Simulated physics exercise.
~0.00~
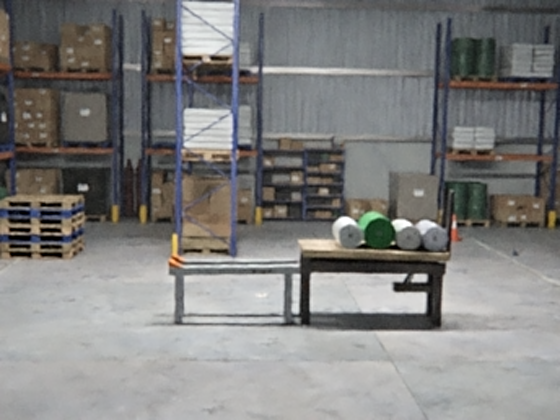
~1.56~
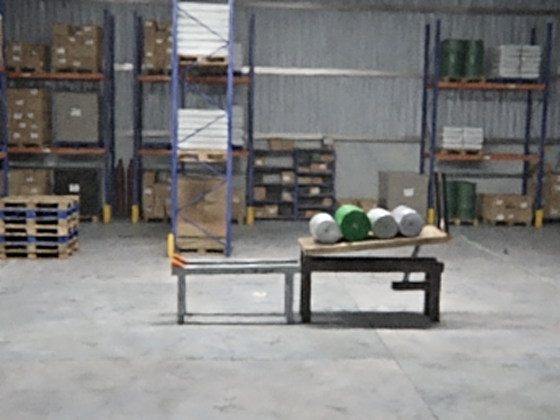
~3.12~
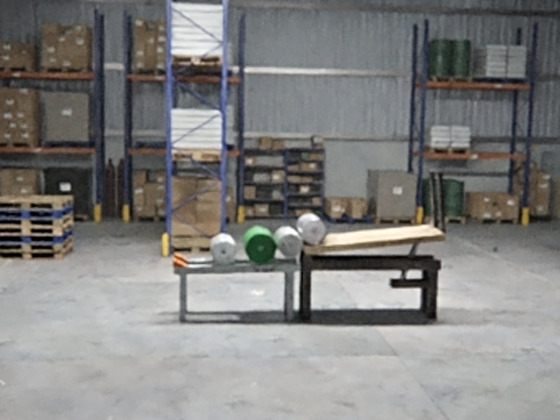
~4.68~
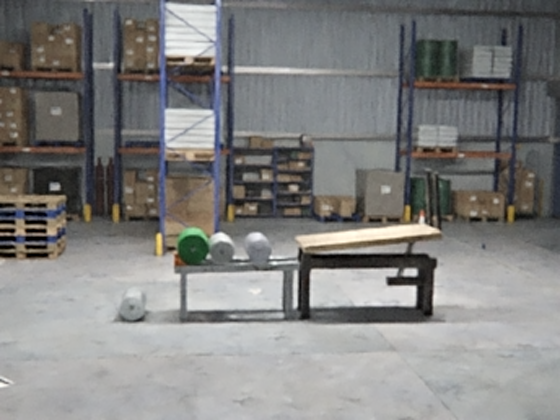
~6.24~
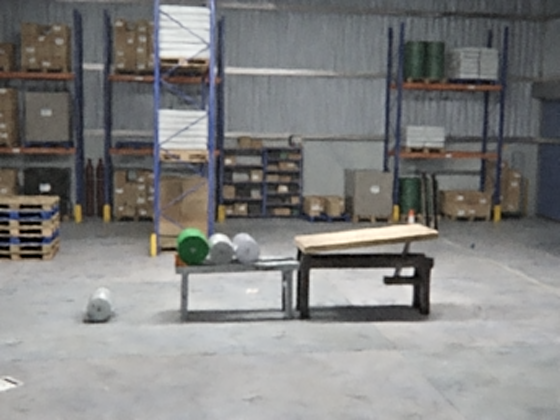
Four kegs, one green and the rest pale, rolled left off a wooden deck as its right side tilted up in a warehouse, crossing onto a low metal rack, where one pale keg dropped to the floor and the green one stayed on the rack with the other two.
